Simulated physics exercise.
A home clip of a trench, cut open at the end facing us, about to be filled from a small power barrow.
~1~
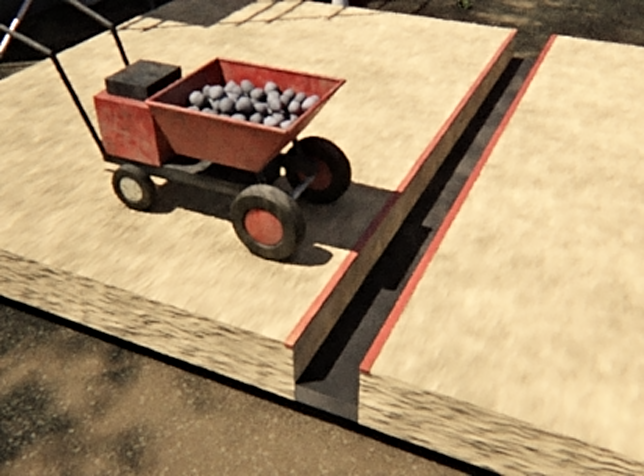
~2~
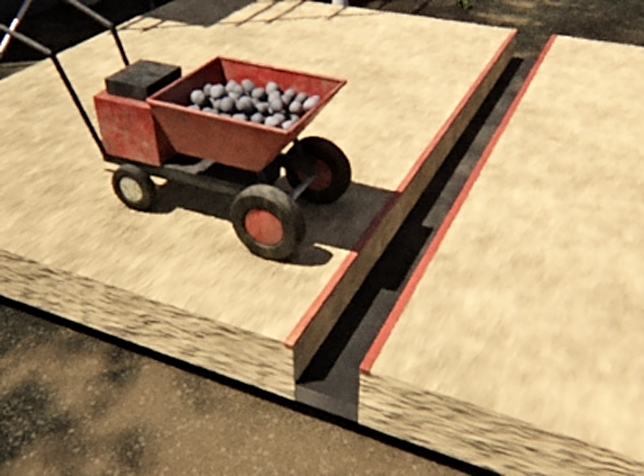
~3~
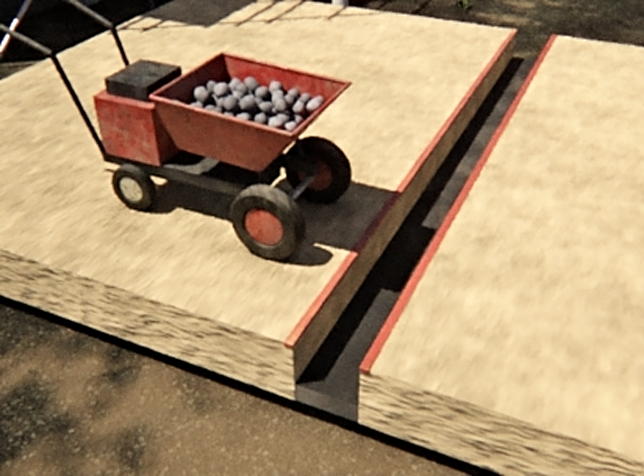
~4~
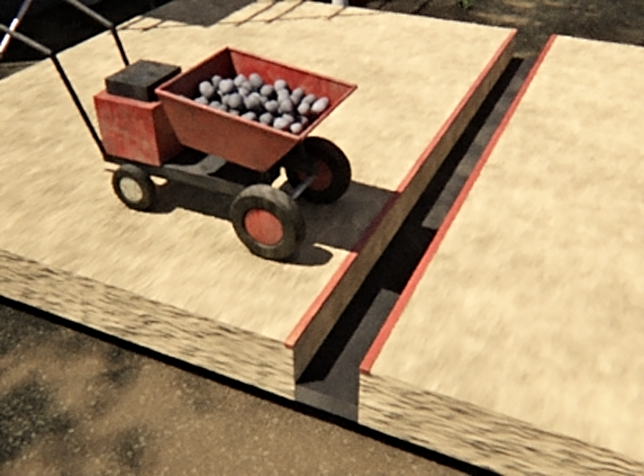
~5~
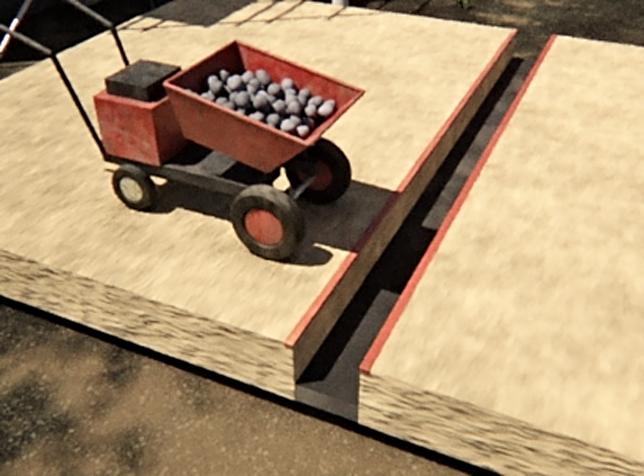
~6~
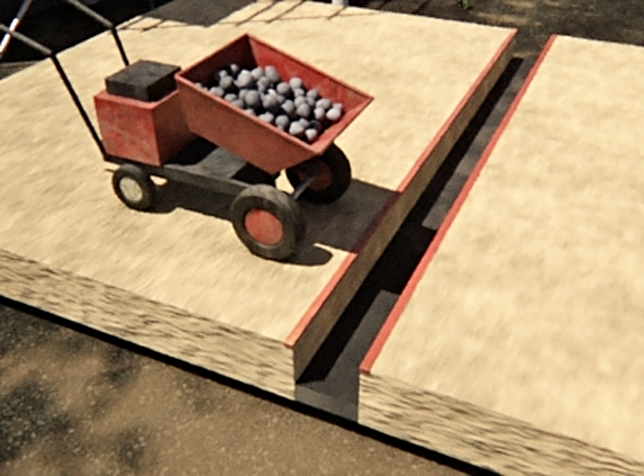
The red skip of a small barrow, loaded with round grey cobbles, sat level at first, then tilted gradually forward to the right while its wheels stayed still beside a narrow, red-edged trench.
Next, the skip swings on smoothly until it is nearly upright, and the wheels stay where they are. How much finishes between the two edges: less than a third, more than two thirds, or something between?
The trench takes from one third to two thirds.
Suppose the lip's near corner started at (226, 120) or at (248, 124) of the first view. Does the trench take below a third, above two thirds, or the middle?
One: Beyond two thirds. Two: Beyond two thirds.
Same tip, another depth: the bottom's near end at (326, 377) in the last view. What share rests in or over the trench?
Near 50 %.
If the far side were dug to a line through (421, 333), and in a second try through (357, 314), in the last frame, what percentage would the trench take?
First some 100, then 0 per cent.
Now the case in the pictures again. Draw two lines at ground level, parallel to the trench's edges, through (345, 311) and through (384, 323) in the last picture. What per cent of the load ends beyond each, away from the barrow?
First some 80, then 50 per cent.
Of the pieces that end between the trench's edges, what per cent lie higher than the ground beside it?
Near 0 %.
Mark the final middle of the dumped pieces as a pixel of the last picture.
At about (413, 280).
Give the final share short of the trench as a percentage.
About 0 per cent.
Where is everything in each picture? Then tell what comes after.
The first picture shows lip of the skip at (287, 132), level; top of the load at (235, 108), round cobbles; first edge of the trench at (318, 302); far edge at (390, 324), the trench over half as wide as the skip, and about as deep as wide.
The second picture shows lip of the skip at (288, 133), level; top of the load at (233, 102).
The third picture shows lip of the skip at (293, 136), tipped barely; top of the load at (236, 100).
The fourth picture shows lip of the skip at (300, 140), tipped a little; top of the load at (241, 97).
The fifth picture shows lip of the skip at (309, 145), tipped a little; top of the load at (235, 98).
The sixth picture shows lip of the skip at (319, 153), tipped clearly; top of the load at (239, 88); first edge of the trench at (318, 302); far edge at (390, 324).
Soon after the last picture, skip tipped steeply; all in the skip.
A little later, skip tipped right over; most in the skip; a small part in or heaped over the trench; a small part beyond it; a small part falling.
Later still, skip tipped right over; a small part in the skip; about half in or heaped over the trench; about half beyond it.
By the end, skip tipped right over; about half in or heaped over the trench; about half beyond it.
